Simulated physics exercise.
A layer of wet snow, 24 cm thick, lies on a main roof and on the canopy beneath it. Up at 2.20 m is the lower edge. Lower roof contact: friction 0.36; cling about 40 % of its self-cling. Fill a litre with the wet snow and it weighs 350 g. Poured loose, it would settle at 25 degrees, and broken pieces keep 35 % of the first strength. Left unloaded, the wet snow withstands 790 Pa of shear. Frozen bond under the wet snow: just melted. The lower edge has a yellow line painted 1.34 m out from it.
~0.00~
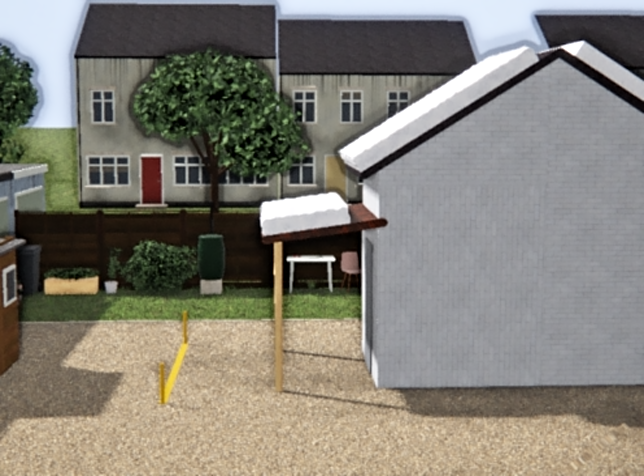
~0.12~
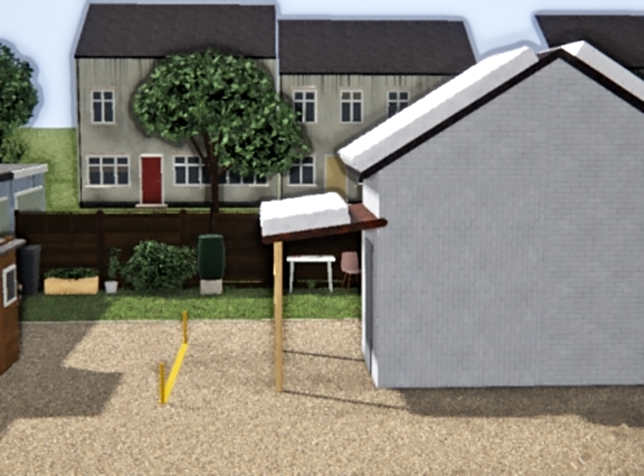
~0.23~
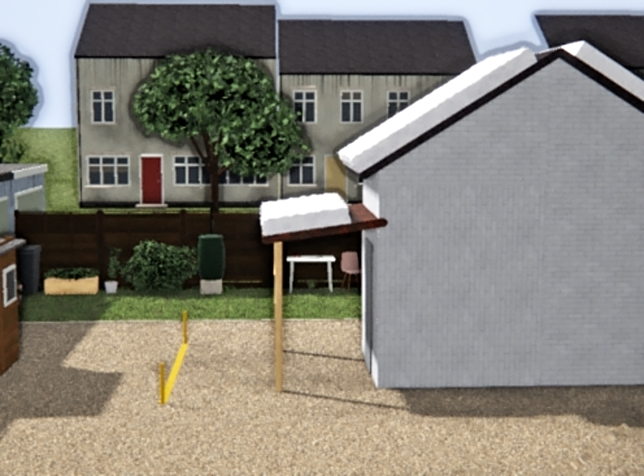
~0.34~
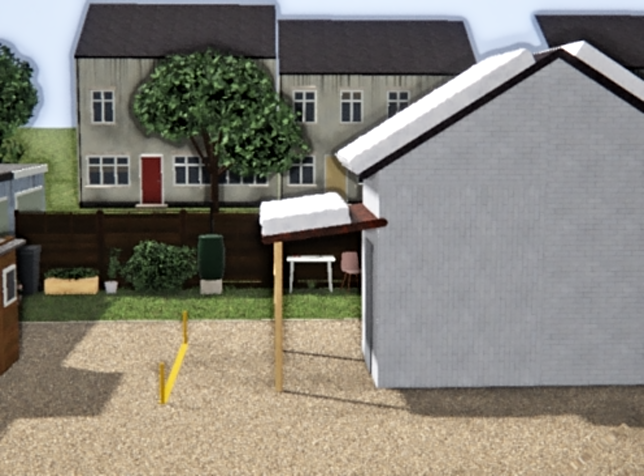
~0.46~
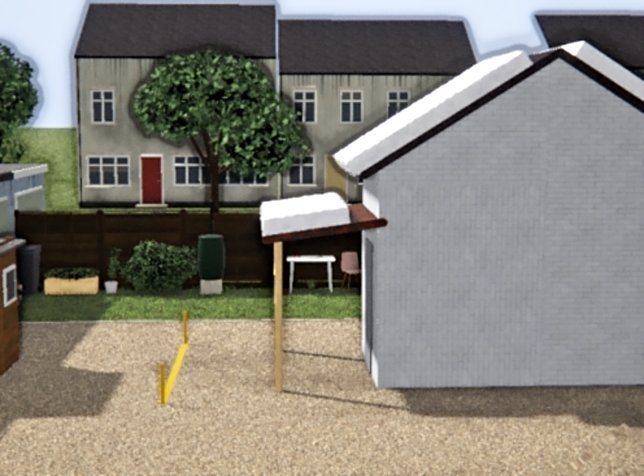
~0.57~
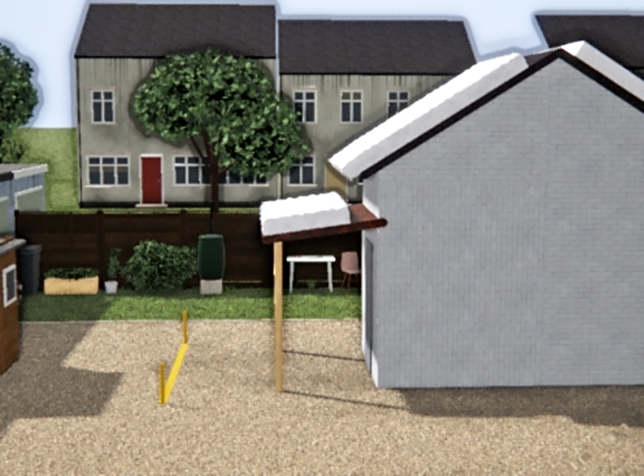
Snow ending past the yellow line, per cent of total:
0 %.
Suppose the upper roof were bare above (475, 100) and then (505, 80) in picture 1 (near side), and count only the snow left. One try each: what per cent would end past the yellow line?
It would be around 0 percent and then around 0 percent.
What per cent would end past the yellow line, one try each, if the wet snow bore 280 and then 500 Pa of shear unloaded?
First try roughly 20 per cent, second try roughly 4 per cent.
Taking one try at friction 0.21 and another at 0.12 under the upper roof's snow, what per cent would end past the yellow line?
14 %, then 25 %.
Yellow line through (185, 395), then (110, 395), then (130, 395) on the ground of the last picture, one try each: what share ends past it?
Roughly 1 %, then 0 %, then 0 %.
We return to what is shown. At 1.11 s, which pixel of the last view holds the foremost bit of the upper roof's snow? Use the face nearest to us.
Roughly at the pixel (322, 199).
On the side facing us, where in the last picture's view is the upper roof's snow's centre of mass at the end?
Look around (319, 217) on the near face.
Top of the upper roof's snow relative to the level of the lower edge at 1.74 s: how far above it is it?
Snow top above lower edge: Approx. 1.7 m.
By 1.11 s, none is below the lower edge and 0 % is past the line.
By 1.74 s, none is below the lower edge and 0 % is past the line.
By 2.37 s, none is below the lower edge and 0 % is past the line.
By 3.00 s, 9 % is below the lower edge and 0 % is past the line.
By 6.00 s, at the end, 17 % is below the lower edge and 0 % is past the line.
